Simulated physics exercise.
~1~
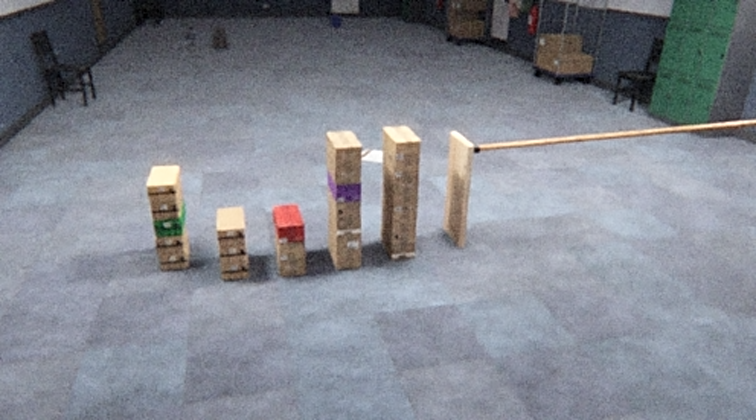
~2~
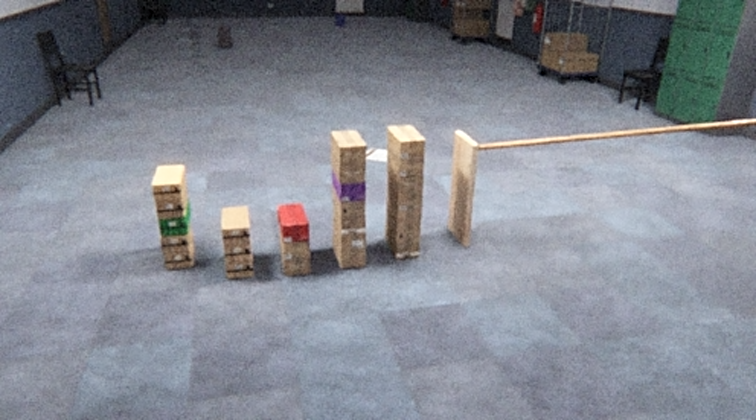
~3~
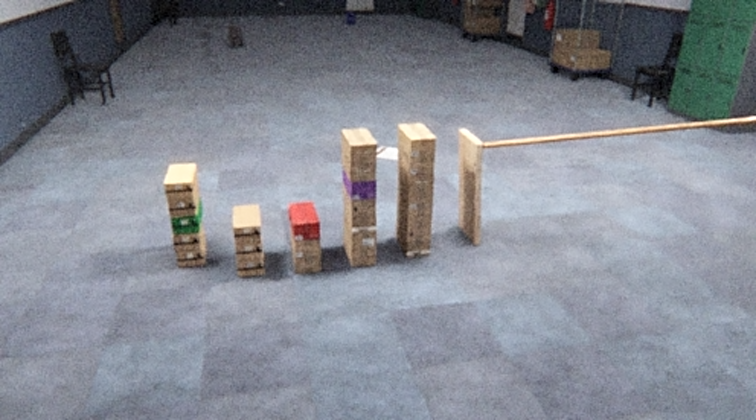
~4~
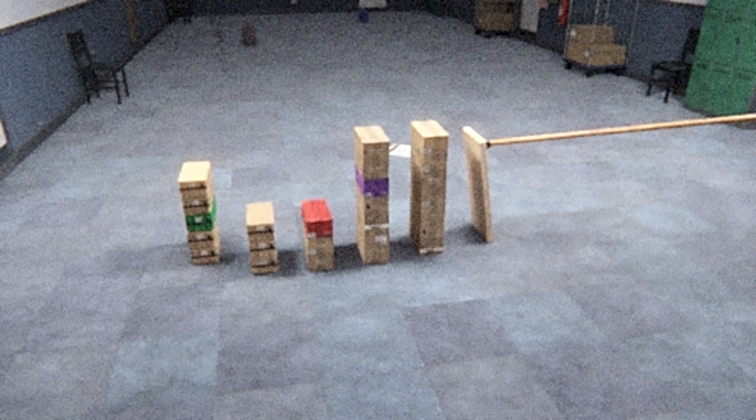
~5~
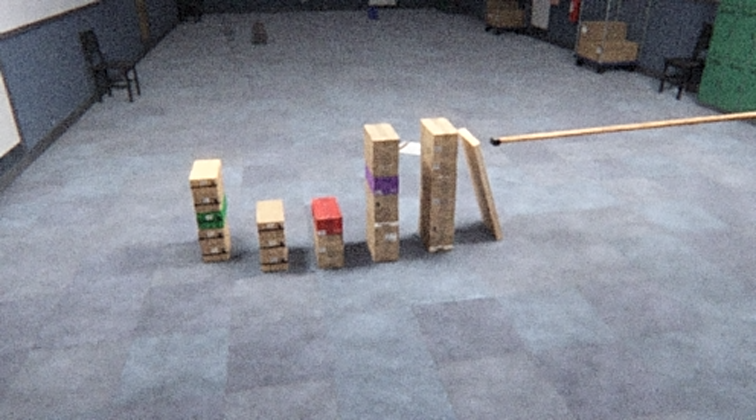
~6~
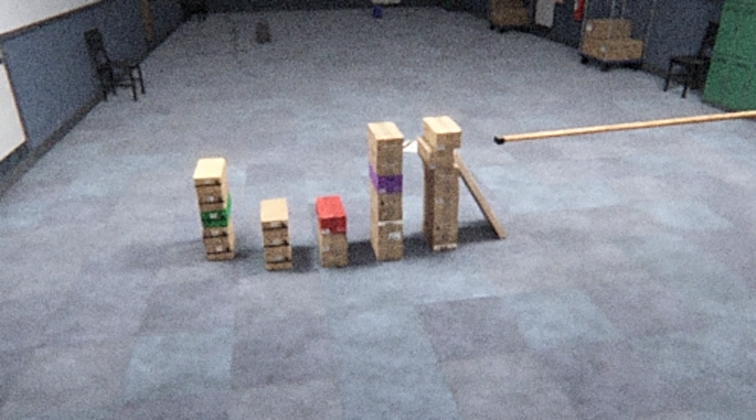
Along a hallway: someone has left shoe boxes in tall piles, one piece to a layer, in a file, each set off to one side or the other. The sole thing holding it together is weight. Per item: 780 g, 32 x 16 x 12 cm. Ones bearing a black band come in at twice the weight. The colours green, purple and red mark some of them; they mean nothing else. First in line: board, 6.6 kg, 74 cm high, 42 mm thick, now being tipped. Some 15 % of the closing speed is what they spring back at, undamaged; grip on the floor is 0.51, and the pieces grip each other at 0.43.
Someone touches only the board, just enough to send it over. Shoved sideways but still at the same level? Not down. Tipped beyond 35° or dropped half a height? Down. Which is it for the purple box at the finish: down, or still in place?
Down.
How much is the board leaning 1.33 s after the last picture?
Angle from upright: Approx. 70°.
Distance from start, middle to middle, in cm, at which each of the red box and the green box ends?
Red shifts 30 cm and green shifts 0 cm.
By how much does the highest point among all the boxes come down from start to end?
Roughly 24 cm.
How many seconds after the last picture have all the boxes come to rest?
That comes at about 2.0 s.
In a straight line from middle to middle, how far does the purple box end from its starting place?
Roughly 78 centimetres.
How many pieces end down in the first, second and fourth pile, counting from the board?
Pile by pile it's first 7, second 7 and fourth 0.
Then, 0.27 s on from the sixth picture, board 44° from upright; none of the 25 boxes down, 8 disturbed; purple box unmoved.
Then, 0.59 s on from the sixth picture, board 62° from upright; 4 of the 25 boxes down; purple box tipped 16°.
Then, 0.85 s on from the sixth picture, board 69° from upright; 10 of the 25 boxes down; purple box tipped 47°, 8 cm lower; red box tipped 5°.
Then, 1.33 s on from the sixth picture, board 70° from upright; 14 of the 25 boxes down; purple box tipped 25°, 17 cm lower; red box tipped 25°, 38 mm lower.
Finally, board 71° from upright; 15 of the 25 boxes down; purple box tipped 9°, 19 cm lower; red box tipped 31°, 7 cm lower; green box displaced 11 mm. Seen by the last camera, middles, purple box near (267, 213), red box near (287, 229).
